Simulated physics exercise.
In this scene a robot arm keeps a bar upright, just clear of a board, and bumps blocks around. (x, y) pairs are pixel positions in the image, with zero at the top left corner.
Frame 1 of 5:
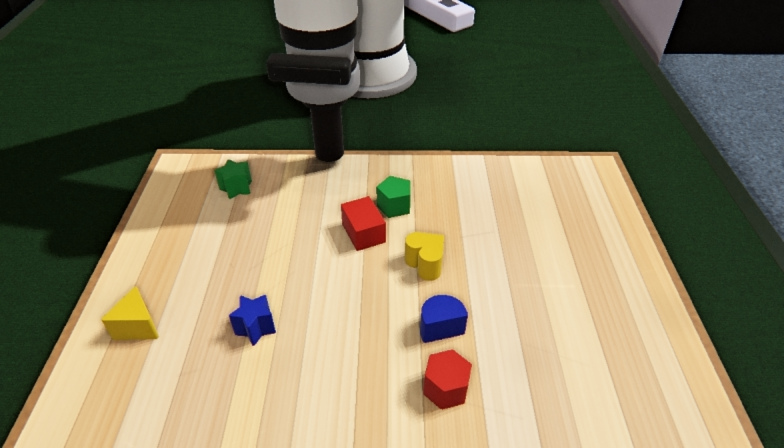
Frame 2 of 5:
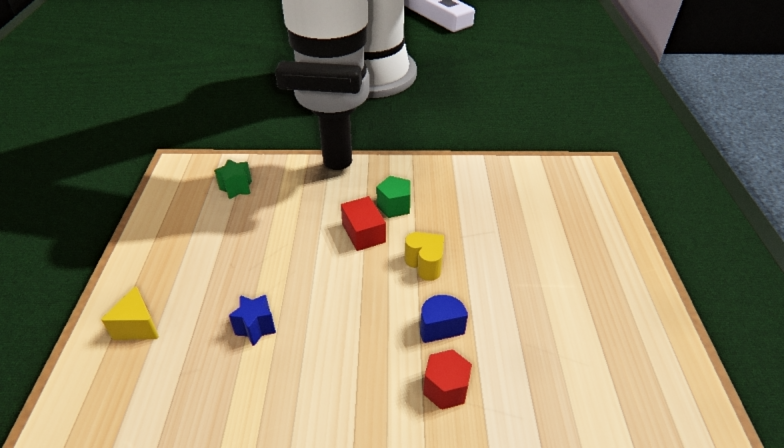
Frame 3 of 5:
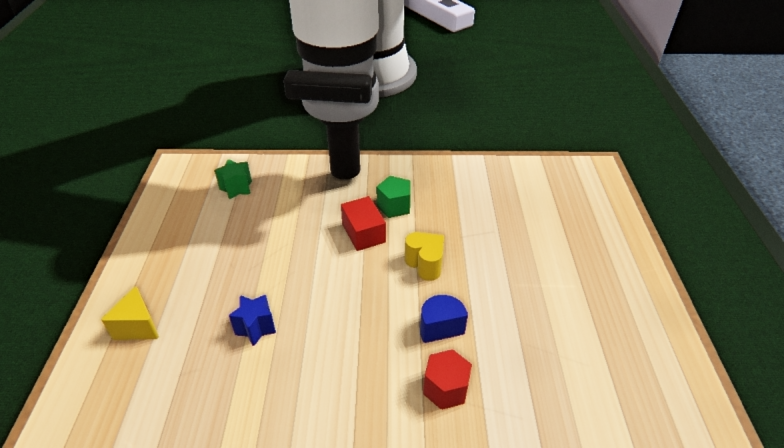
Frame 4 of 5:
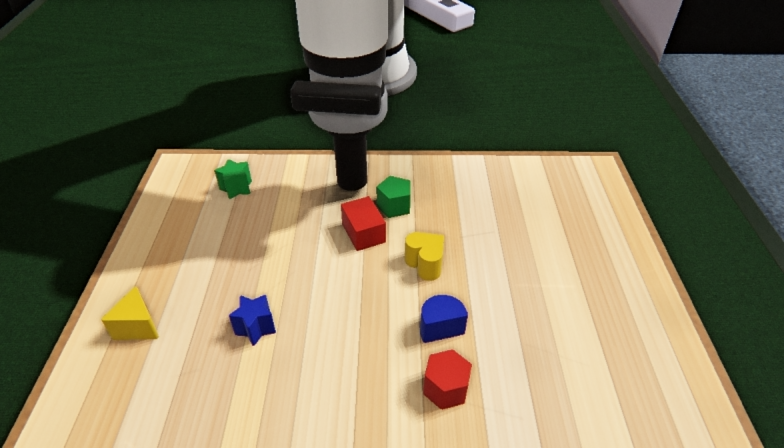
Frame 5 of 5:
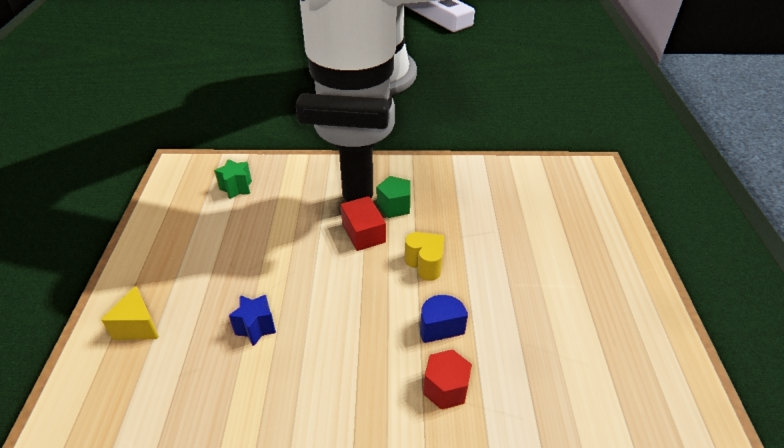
A light wooden board on a dark green surface is seen from above at an angle by a still camera. A red block and green pentagon sit near the top centre, a yellow heart, blue half-round block and red hexagon below, with a green star, blue star and yellow triangle leftward. A white-and-grey robot arm moves its black rod slightly right and forward, up close behind the unmoving red block.
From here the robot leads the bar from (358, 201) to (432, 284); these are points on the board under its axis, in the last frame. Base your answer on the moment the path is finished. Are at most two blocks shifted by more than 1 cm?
I expect not.
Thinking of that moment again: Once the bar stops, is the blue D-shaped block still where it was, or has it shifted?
It is still where it was.
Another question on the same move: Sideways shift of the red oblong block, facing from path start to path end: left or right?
Rightward.
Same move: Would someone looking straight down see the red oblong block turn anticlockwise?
No - that is not the case.
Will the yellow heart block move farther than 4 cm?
Answer: Yes.
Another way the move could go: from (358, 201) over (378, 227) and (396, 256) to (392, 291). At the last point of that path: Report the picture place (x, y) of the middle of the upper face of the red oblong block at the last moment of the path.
At (349, 265).
What follows on the original path. One third of the way, bar (381, 220); red oblong block (365, 234), turned 45° clockwise; green pentagon (406, 192), turned 60° anticlockwise.
Two thirds of the way, bar (405, 248); red oblong block (366, 247), turned 80° clockwise; green pentagon (406, 192), turned 60° anticlockwise; yellow heart block (440, 253).
At the end, bar (432, 277); red oblong block (366, 247), turned 80° clockwise; green pentagon (406, 192), turned 60° anticlockwise; yellow heart block (474, 271), turned 55° anticlockwise; blue D-shaped block not moved.
